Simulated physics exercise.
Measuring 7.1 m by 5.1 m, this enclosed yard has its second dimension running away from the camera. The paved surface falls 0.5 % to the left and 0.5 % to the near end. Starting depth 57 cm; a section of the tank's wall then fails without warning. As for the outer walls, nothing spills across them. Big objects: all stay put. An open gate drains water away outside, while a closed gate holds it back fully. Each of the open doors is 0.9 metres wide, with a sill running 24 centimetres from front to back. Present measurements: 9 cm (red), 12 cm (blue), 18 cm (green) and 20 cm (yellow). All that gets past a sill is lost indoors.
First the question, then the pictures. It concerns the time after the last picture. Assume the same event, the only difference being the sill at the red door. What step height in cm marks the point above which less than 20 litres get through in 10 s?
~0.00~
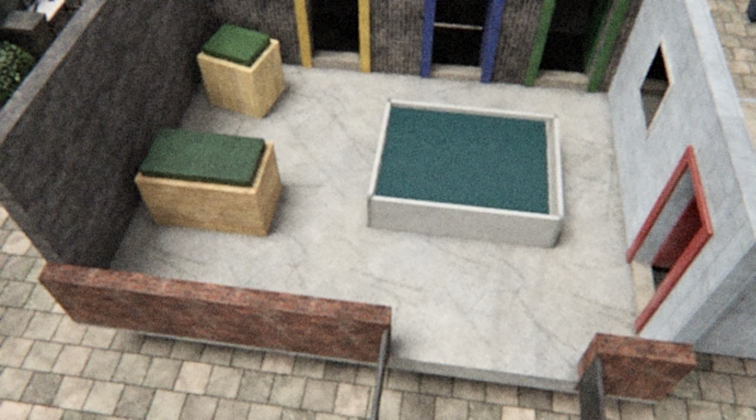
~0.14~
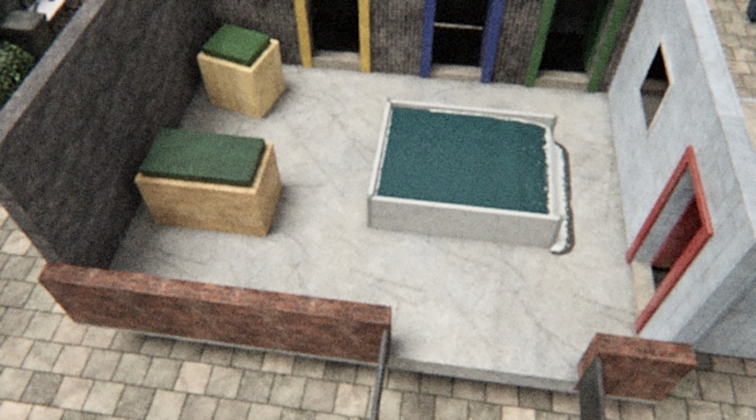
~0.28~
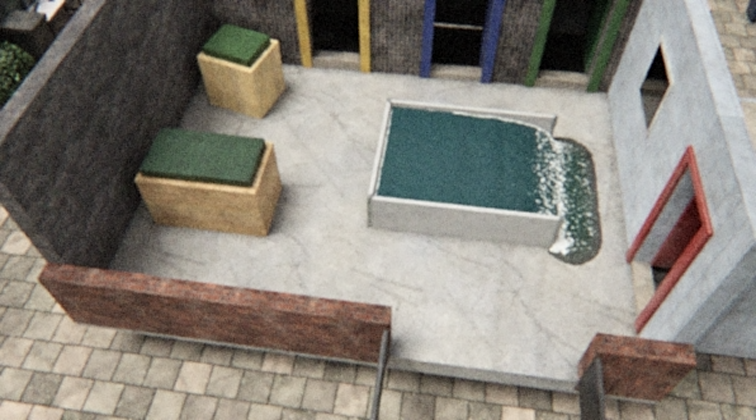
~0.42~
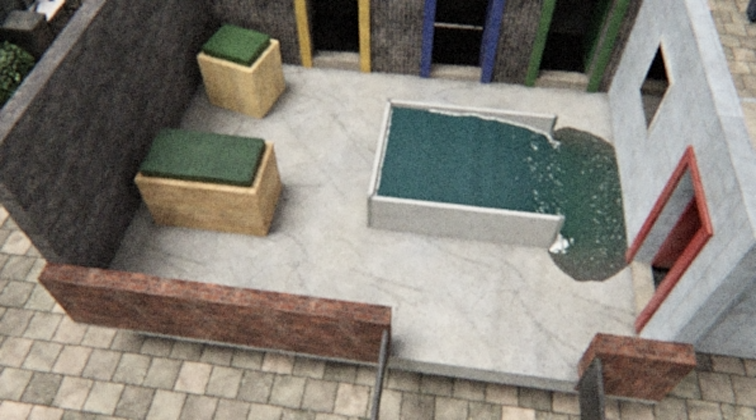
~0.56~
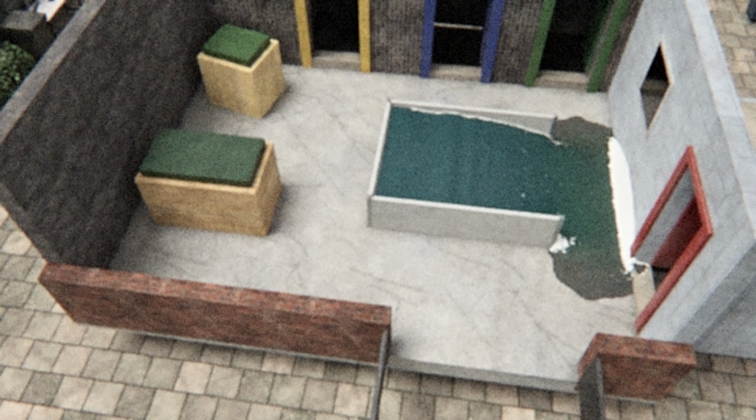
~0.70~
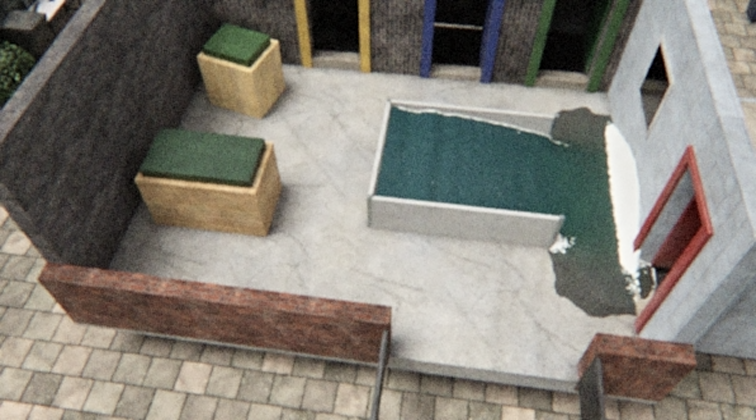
The point is around 18 cm.
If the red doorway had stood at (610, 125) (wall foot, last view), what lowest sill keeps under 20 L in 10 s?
Close to 20 cm at the least.
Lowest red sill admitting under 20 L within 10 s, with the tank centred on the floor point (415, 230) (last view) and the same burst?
31 cm, give or take.
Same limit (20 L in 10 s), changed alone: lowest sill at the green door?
Green door, minimum about 26 cm.
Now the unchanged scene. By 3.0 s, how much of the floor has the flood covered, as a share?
I'd say near 40 percent.
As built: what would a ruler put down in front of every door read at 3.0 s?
Door by door, in centimetres - red 15, blue 7, green 29, yellow 1.
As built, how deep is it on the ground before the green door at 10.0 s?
A ruler would read roughly 7.0 cm.
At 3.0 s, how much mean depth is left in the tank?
I'd put it near 19 cm.
After 1.4 s water covers 15 % of the floor, deepest (43 cm) near (619, 209); 18 cm at the red door, 9 litres in over its 9 cm sill.
After 3.0 s water covers 40 % of the floor, deepest (34 cm) near (623, 368); 15 cm at the red door, 67 litres in over its 9 cm sill.
After 10.0 s water covers 95 % of the floor, deepest (12 cm) near (180, 171); 7 cm at the red door, 113 litres in over its 9 cm sill.
At the red door as built, the water arrived by 0.7 s and peaked near 19 cm at 1.8 s.
Run again over the same 10 s with other heights there, 45 litres in over 14.5 cm, 14 litres over 19.5 cm. The limit of 20 litres is kept from about 18 cm up.
